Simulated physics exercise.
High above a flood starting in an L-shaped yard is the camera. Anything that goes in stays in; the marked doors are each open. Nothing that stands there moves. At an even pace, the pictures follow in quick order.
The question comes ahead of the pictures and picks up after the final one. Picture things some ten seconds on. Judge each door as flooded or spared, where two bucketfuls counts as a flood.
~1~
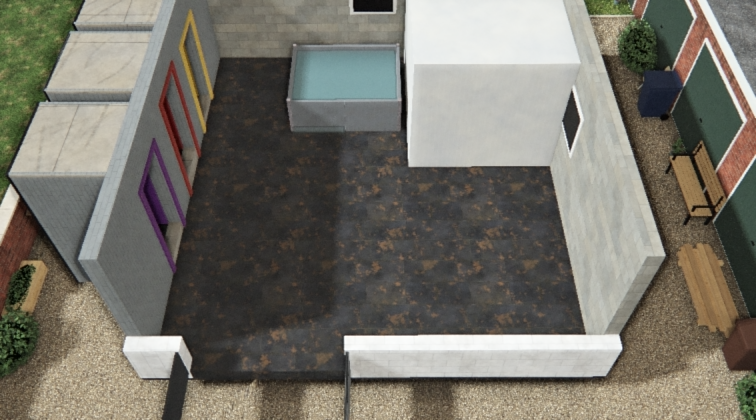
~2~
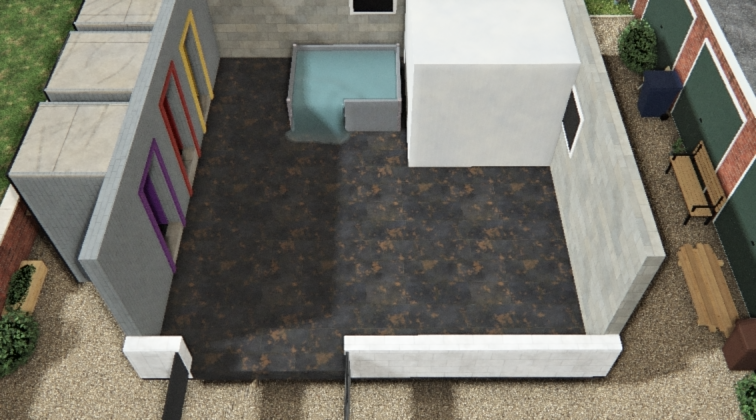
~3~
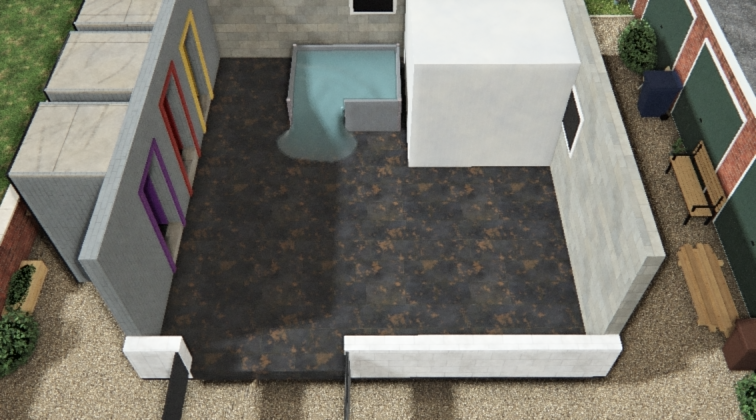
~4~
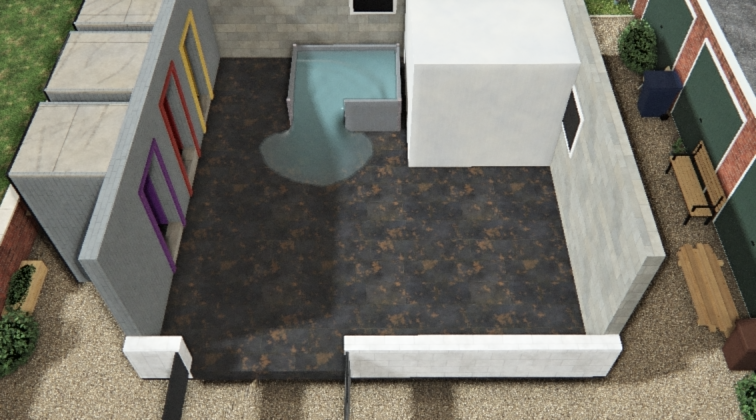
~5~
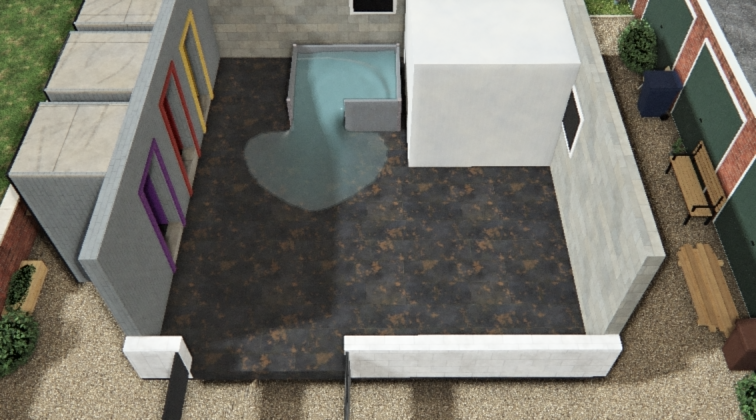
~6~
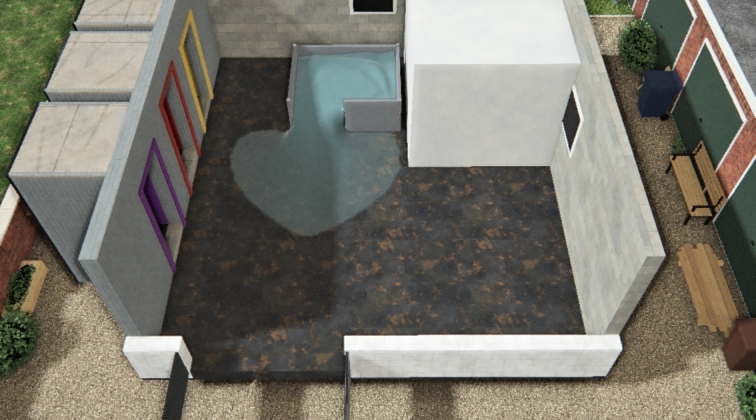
The purple door is spared, the yellow door is spared, the red door is spared.
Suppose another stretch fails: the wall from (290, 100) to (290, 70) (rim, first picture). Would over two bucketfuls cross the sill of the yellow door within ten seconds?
I reckon the yellow door crosses the line.
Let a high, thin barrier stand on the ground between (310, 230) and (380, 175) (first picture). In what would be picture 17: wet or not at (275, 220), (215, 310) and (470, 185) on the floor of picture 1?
Lab note - point 1: Inundated; point 2: Inundated; point 3: Parched.
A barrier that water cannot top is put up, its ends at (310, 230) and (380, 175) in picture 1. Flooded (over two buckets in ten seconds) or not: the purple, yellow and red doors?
Result - purple door overshoots, yellow door doesn't reach it, red door doesn't reach it.
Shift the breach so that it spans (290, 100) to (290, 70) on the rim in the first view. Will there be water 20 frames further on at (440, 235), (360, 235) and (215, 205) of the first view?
Taking the three spots as listed, they end up spared, spared and inundated.
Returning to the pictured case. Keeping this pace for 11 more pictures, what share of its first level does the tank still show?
Estimate: Around 50 per cent.
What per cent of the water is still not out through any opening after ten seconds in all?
That works out to about 58 percent.
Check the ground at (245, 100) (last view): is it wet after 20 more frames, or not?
Lab note - point status: Unflooded.
A moment on, water covers 40 % of the floor; the purple door not reached, the yellow door not reached, the red door wet at the sill, nothing in.
Next, water covers 55 % of the floor; the purple door wet at the sill, nothing in, the yellow door not reached, the red door wet at the sill, nothing in.
Then, water covers 65 % of the floor; the purple door under two buckets in, the yellow door wet at the sill, nothing in, the red door wet at the sill, nothing in.
Later, water covers 70 % of the floor; the purple door under two buckets in, the yellow door wet at the sill, nothing in, the red door wet at the sill, nothing in.
In the end, water covers 85 % of the floor; the purple door under two buckets in, the yellow door wet at the sill, nothing in, the red door wet at the sill, nothing in.
